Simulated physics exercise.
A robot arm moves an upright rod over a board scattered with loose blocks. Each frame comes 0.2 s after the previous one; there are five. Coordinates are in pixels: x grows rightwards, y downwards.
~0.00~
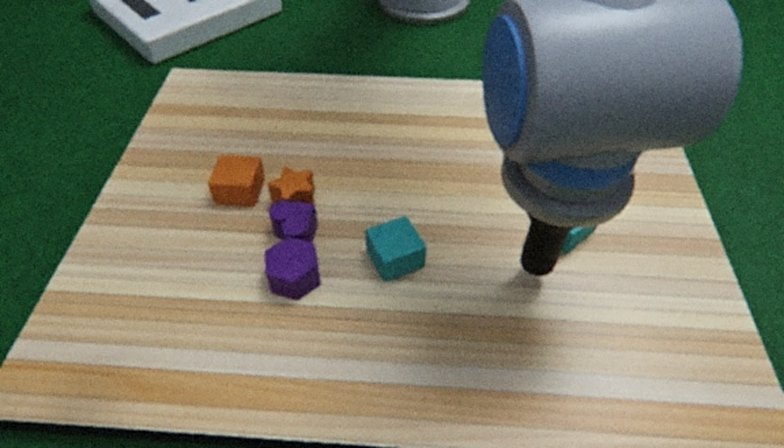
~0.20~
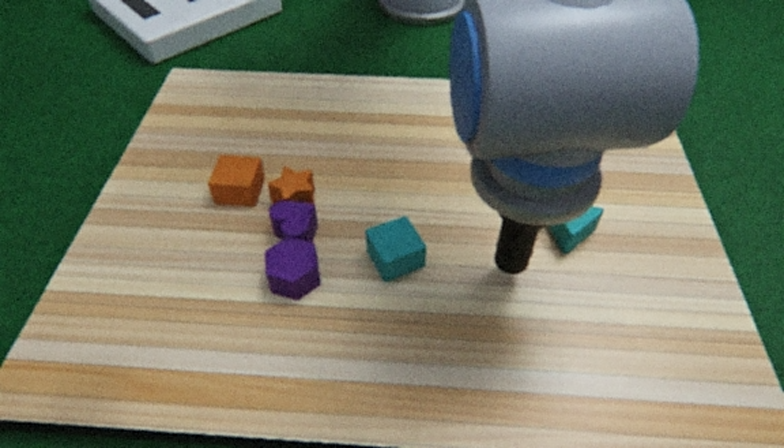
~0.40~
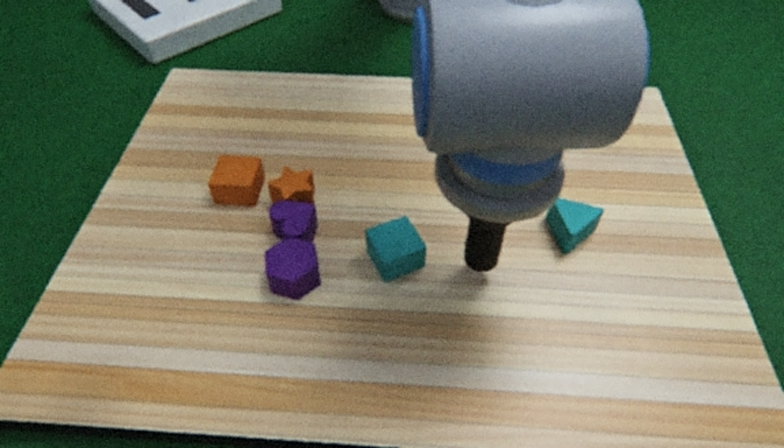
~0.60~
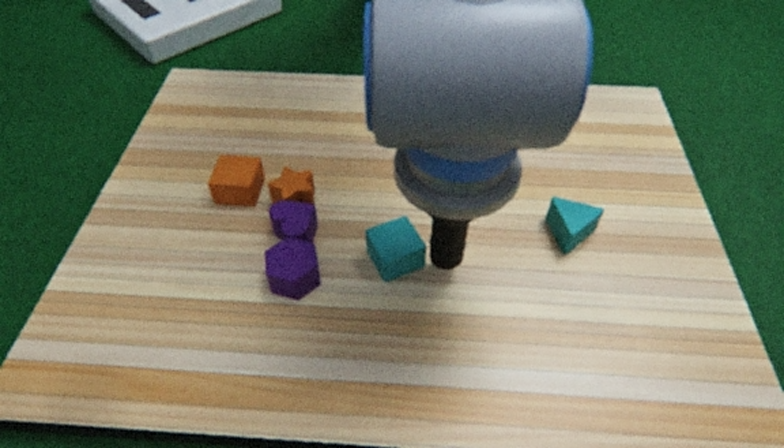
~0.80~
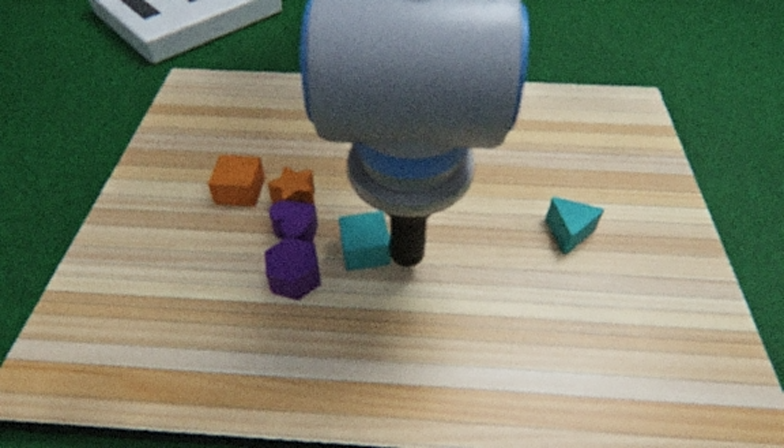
A grey and blue robot arm holding a dark upright rod slides steadily left across a striped wooden board on a green surface, seen from above at an angle by a still camera. Orange and purple blocks cluster at left, a turquoise block sits near the middle, and a turquoise triangular one is revealed at right. The rod reaches the middle block and pushes it a little left, while the others stay still.
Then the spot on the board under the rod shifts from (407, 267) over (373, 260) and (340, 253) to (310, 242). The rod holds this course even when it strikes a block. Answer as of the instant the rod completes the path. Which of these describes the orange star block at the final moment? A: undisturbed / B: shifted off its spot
I choose B.
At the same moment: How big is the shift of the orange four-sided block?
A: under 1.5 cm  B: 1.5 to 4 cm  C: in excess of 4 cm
Choice A: Under 1.5 cm.
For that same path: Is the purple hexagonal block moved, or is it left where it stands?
That block remains where it is.
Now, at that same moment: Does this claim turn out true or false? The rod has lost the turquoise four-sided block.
False
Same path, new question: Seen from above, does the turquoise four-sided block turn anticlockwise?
No - that is not the case.
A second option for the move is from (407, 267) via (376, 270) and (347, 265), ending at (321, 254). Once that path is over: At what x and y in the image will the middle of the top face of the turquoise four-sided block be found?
Somewhere near (320, 204).
The first path, step by step. Halfway along, rod at (354, 244); purple heart at (281, 212), turned 15° clockwise; turquoise four-sided block at (321, 219), turned 30° clockwise.
At the end, rod at (307, 229); orange four-sided block at (234, 168); purple hexagonal block still; orange star block at (285, 175), turned 45° clockwise; purple heart at (235, 199), turned 15° clockwise; turquoise four-sided block at (275, 205), turned 30° clockwise.
